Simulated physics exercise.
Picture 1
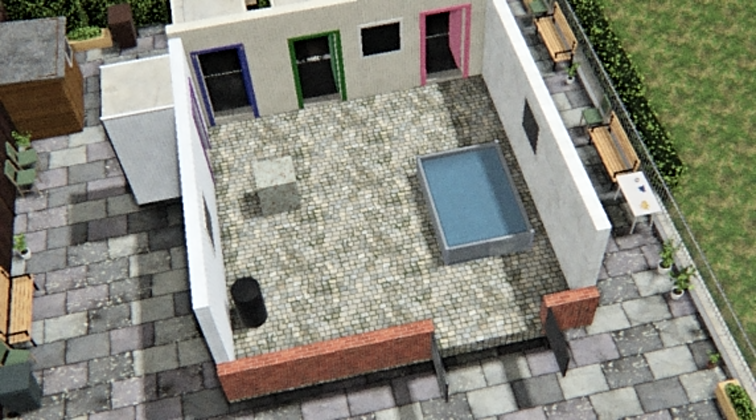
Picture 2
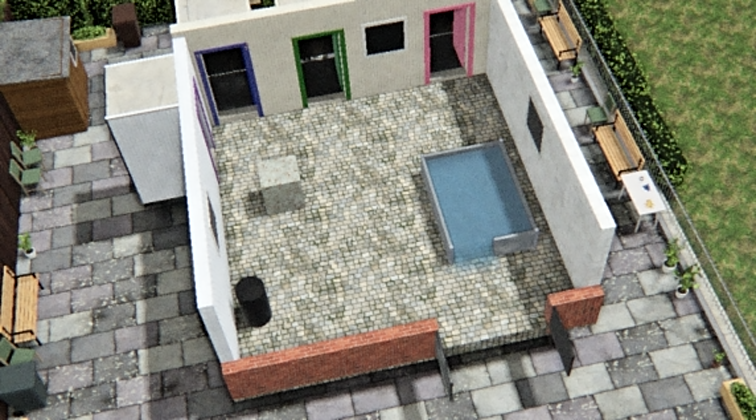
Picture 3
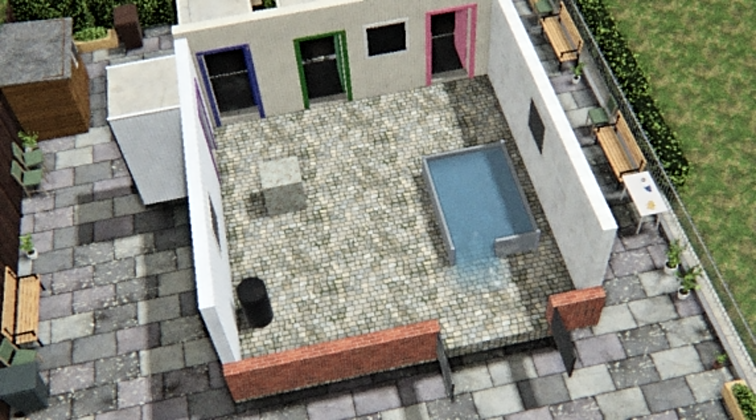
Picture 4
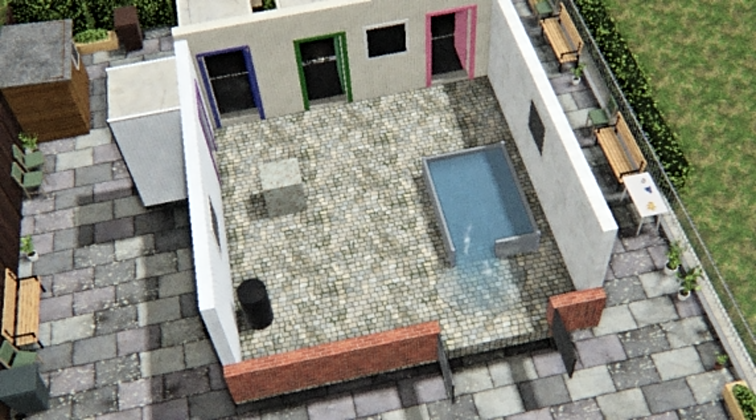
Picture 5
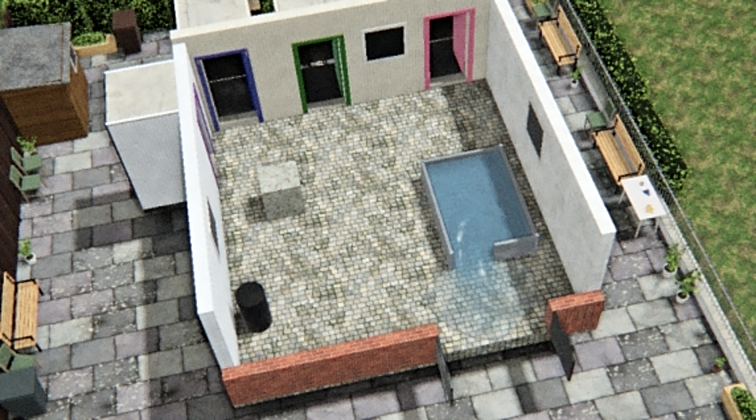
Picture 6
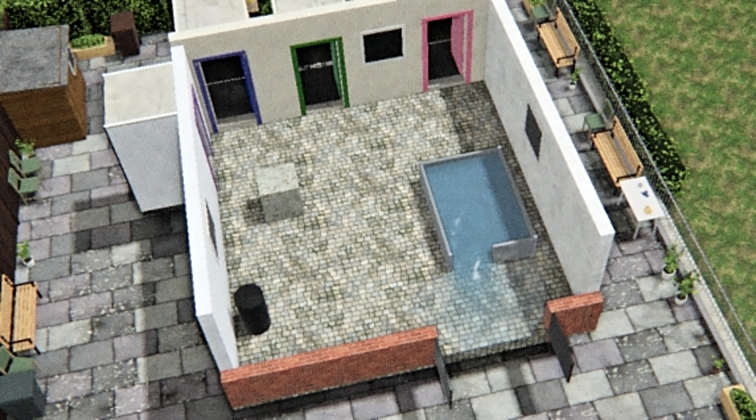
The clip opens on a walled, cobbled back court with blue, green and pink doorframes and still water in an open tank on the right. Water then breaks out through a gap in the tank's near side, pours onto the cobbles, and spreads forward in a widening, pale sheet.
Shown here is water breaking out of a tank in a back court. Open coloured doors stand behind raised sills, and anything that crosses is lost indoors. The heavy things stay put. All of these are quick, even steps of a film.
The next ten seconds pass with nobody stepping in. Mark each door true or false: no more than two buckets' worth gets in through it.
Pink door: True, blue door: True, green door: True, purple door: True.
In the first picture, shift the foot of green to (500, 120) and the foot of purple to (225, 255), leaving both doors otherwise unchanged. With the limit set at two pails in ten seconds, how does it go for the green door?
The green door stays short.
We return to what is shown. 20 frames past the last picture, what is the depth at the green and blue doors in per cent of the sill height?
I'd put it at close to 0 and 0 per cent.
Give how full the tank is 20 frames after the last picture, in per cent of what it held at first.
I'd put it at some 54 per cent.
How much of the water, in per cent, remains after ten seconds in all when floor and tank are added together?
Near 42 in a hundred.
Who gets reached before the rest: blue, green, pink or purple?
Go with the purple-painted one.
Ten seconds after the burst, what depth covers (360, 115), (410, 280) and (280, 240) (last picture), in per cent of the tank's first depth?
Going in order, roughly 0, 0 and 4 %.
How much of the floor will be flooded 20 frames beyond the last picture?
Some 20 per cent.
A moment on, water covers 10 % of the floor; the pink door not reached, the blue door not reached, the green door not reached, the purple door not reached.
Next, water covers 15 % of the floor; the pink door not reached, the blue door not reached, the green door not reached, the purple door not reached.
Then, water covers 20 % of the floor; the pink door not reached, the blue door not reached, the green door not reached, the purple door not reached.
Later, water covers 30 % of the floor; the pink door not reached, the blue door not reached, the green door not reached, the purple door not reached.
In the end, water covers 40 % of the floor; the pink door not reached, the blue door not reached, the green door not reached, the purple door wet at the sill, nothing in.
